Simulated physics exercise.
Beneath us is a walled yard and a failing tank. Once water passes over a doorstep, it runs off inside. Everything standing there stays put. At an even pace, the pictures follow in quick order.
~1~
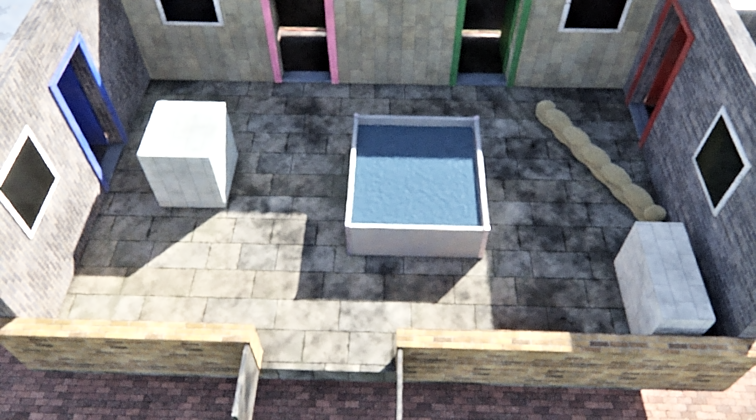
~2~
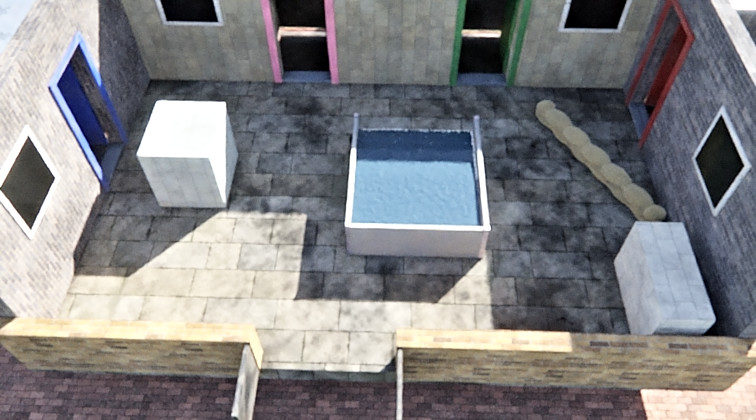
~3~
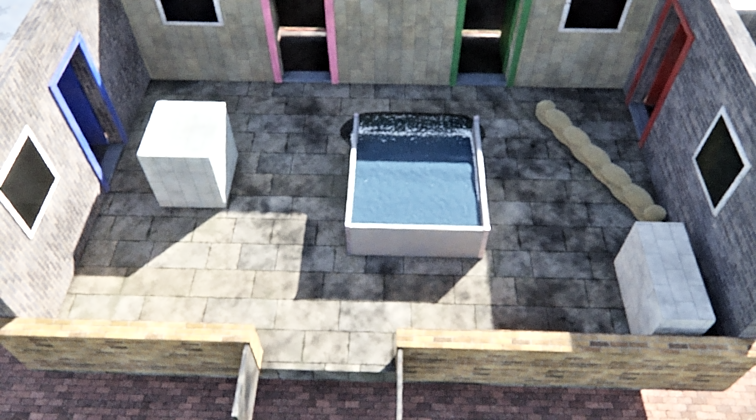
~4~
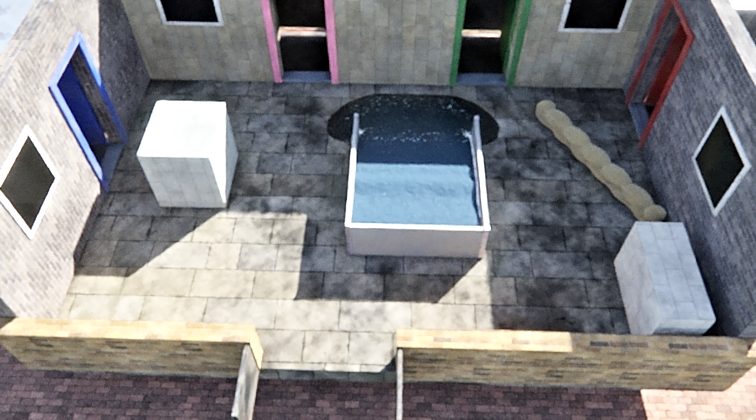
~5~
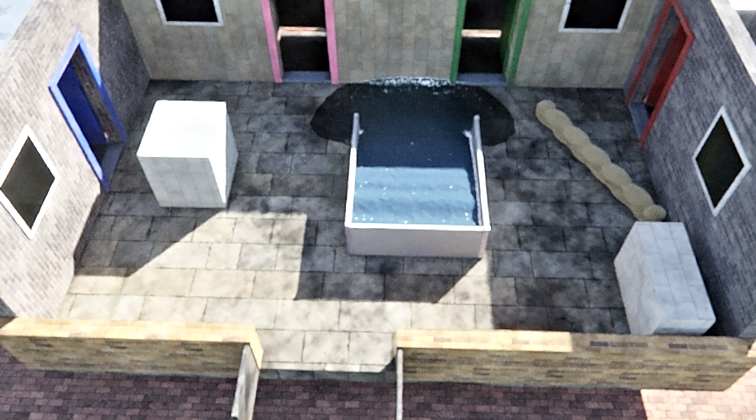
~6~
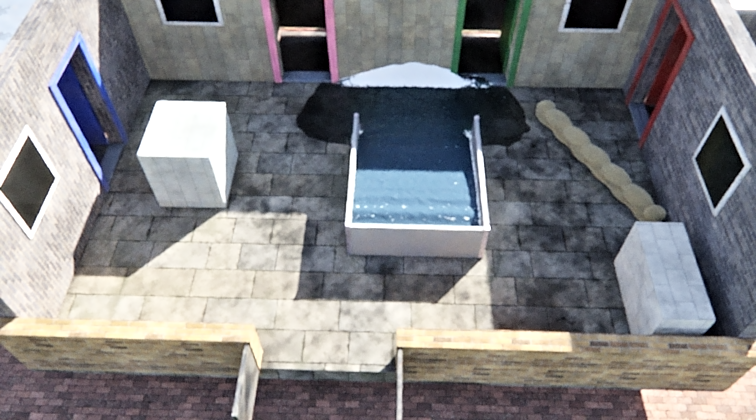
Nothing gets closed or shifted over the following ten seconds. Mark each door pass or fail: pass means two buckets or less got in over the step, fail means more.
Green door - fail, pink door - fail, red door - fail, blue door - fail.
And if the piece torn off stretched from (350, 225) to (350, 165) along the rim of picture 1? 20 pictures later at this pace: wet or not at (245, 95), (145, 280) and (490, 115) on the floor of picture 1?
In that order: Flooded, covered, dry.
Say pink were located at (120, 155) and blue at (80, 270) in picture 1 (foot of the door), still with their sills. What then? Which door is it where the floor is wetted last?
It is the blue door.
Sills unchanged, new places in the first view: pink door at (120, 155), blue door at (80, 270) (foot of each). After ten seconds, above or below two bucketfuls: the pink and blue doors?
Looking at both, the pink one gets flooded and the blue one stays unflooded.
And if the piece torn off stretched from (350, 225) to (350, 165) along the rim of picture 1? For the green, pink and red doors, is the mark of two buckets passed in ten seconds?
In that case the green one stays within bounds, the pink one breaks the limit and the red one stays within bounds.
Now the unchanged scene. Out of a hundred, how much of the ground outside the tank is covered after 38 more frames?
By my count, 65 percent.
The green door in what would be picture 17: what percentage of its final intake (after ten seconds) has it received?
Roughly 55 percent.
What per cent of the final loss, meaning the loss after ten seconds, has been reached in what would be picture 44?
About 85 %.
A moment on, water covers 15 % of the floor; the green door over two buckets in, the pink door under two buckets in, the red door not reached, the blue door not reached.
Next, water covers 25 % of the floor; the green door far over two buckets in, the pink door over two buckets in, the red door wet at the sill, nothing in, the blue door not reached.
Then, water covers 40 % of the floor; the green door far over two buckets in, the pink door over two buckets in, the red door over two buckets in, the blue door under two buckets in.
Later, water covers 65 % of the floor; the green door far over two buckets in, the pink door over two buckets in, the red door far over two buckets in, the blue door over two buckets in.
In the end, water covers 90 % of the floor; the green door far over two buckets in, the pink door over two buckets in, the red door far over two buckets in, the blue door over two buckets in.
